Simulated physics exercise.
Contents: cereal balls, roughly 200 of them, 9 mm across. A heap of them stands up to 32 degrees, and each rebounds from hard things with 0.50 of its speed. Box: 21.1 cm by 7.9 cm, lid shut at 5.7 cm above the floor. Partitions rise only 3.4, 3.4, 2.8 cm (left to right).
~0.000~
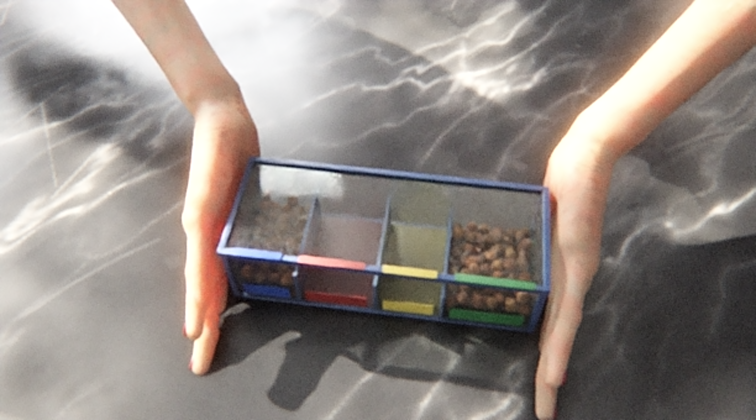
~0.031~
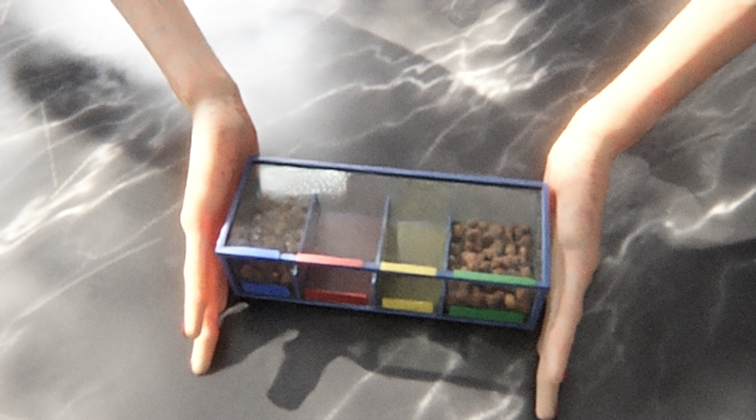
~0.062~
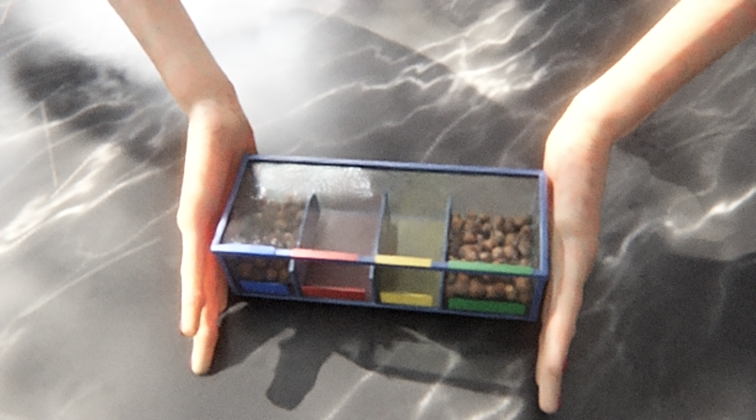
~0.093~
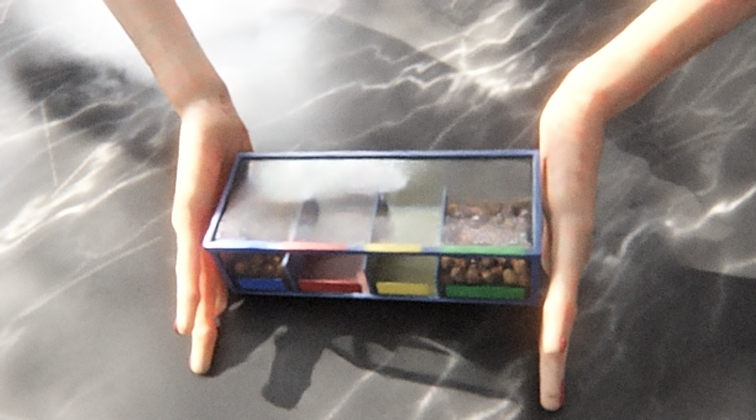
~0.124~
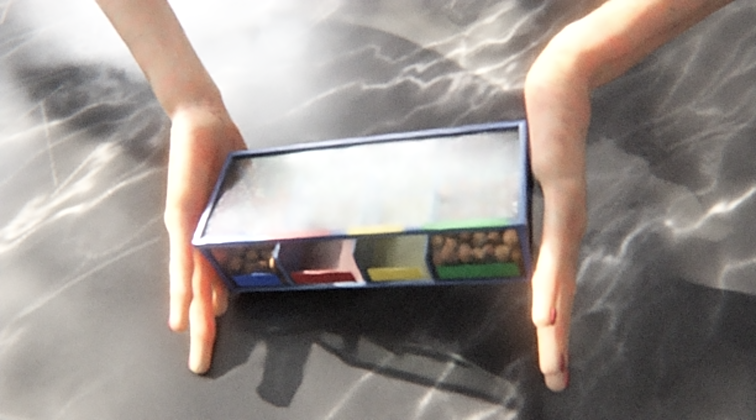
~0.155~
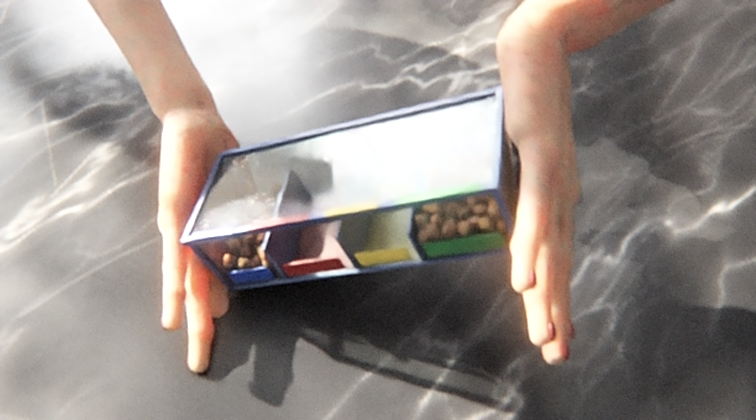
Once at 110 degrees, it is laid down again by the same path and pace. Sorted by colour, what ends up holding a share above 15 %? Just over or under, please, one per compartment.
One by one: Red: Holds a share past the limit; blue: Holds a share past the limit; green: Holds a share within the limit; yellow: Holds a share within the limit.
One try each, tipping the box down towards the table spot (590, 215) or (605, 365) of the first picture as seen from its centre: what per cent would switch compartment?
Near 35 and 35 percent, in that order.
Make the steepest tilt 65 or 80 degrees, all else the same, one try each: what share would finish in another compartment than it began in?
Around 35 and 50 in a hundred, respectively.
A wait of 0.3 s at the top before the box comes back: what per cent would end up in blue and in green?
Final amounts, blue 80% and green 0%.
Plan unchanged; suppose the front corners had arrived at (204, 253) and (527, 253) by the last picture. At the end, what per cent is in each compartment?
Red 20 %; blue 70 %; green 10 %; yellow 5 %.
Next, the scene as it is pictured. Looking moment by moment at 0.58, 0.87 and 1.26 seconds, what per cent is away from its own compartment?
Around 30, then 55, then 55.
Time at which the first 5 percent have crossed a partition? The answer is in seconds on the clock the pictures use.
Reading: T about 0.50 s.
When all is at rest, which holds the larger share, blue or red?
Go with blue, that one ends with more.
Then, at 0.58 s, tilt 109 degrees; red 10 %, blue 45 %, green 25 %, yellow 20 %.
After 0.87 s, tilt 45 degrees; red 25 %, blue 75 %.
After 1.26 s, tilt 0 degrees; red 20 %, blue 80 %.
In the end, at 1.7 s, red 20 %, blue 80 %, green 0 %, yellow 0 %.
